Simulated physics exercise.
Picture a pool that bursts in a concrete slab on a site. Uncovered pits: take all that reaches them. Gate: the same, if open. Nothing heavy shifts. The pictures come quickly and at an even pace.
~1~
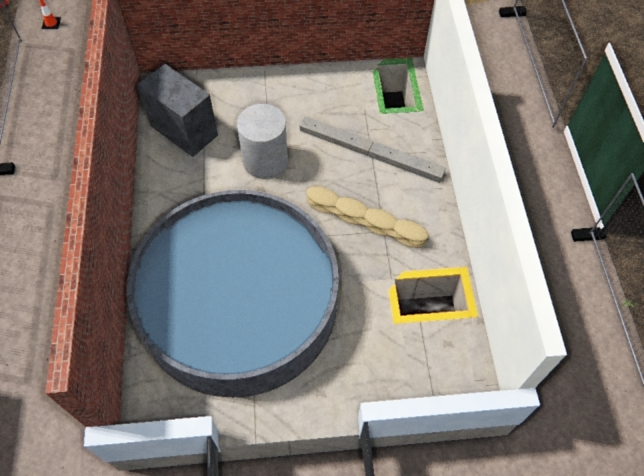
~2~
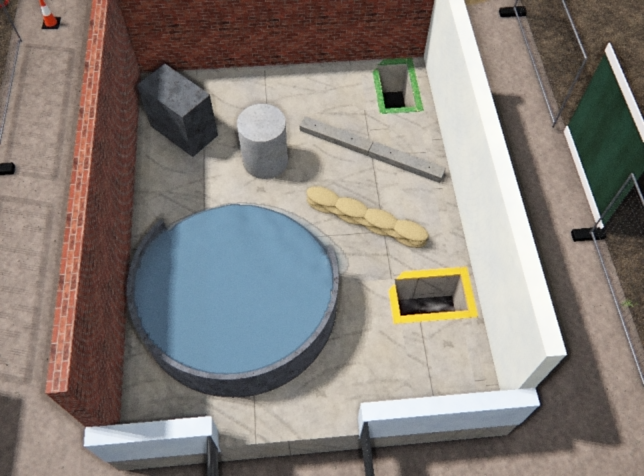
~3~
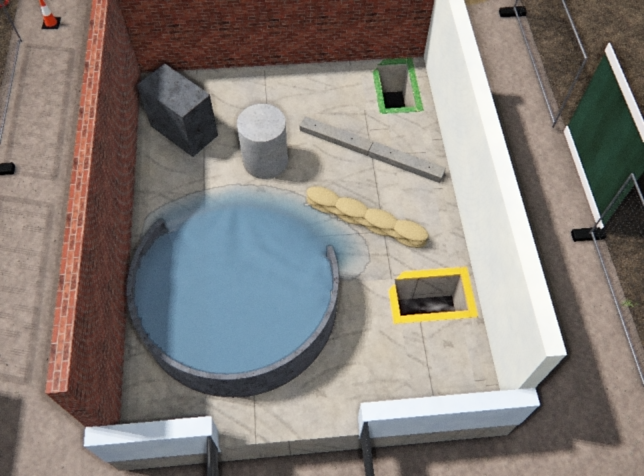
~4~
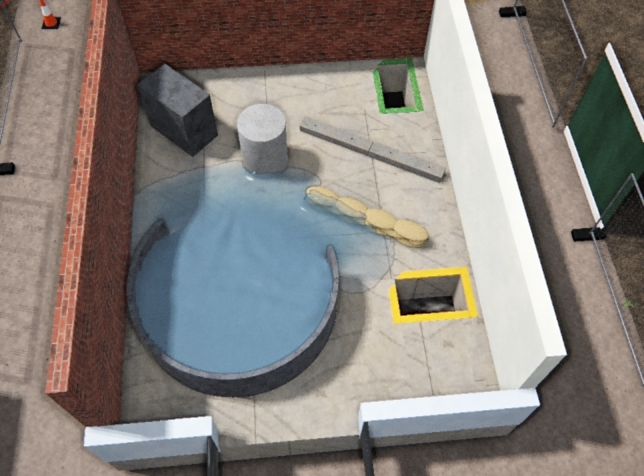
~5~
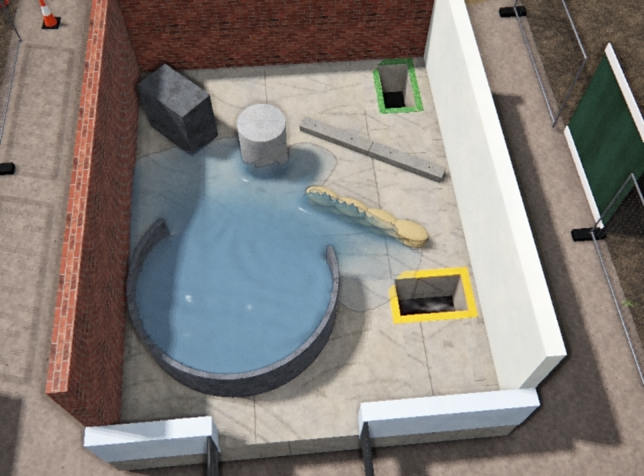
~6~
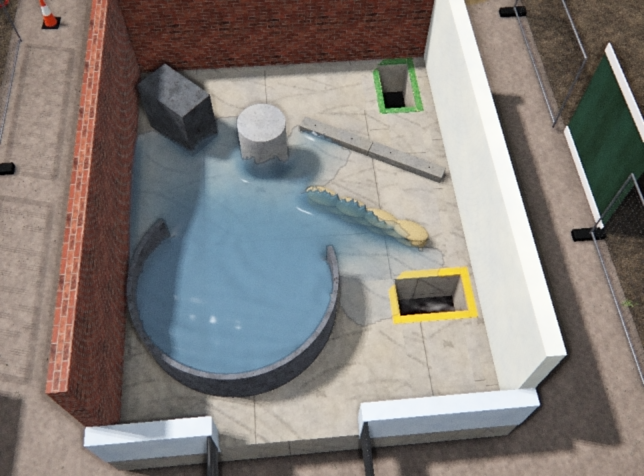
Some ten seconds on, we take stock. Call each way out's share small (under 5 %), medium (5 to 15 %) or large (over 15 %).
Small, medium or large: The gate gets a small share; the green pit gets a large share; the yellow pit gets a large share.
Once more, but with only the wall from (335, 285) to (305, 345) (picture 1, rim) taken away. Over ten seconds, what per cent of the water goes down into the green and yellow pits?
Green 0 %, yellow 50 %.
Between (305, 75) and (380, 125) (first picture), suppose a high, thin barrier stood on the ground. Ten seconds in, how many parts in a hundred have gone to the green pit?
The green pit takes 14 parts in a hundred.
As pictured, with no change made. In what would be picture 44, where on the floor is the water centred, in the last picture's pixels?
The spot I would choose is (272, 214).
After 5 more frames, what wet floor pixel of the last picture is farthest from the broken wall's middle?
About (142, 78).
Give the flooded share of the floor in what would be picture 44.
About 95 %.
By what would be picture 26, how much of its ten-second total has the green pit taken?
Around 20 percent.
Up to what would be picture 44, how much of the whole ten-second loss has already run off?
Roughly 60 %.
A moment on, water covers 55 % of the floor; the gate 0 %, the green pit 0 %, the yellow pit 2 %.
Next, water covers 75 % of the floor; the gate 0 %, the green pit 0 %, the yellow pit 5 %.
Then, water covers 85 % of the floor; the gate 0 %, the green pit 4 %, the yellow pit 10 %.
Later, water covers 95 % of the floor; the gate 1 %, the green pit 14 %, the yellow pit 17 %.
In the end, water covers 95 % of the floor; the gate 2 %, the green pit 24 %, the yellow pit 25 %.
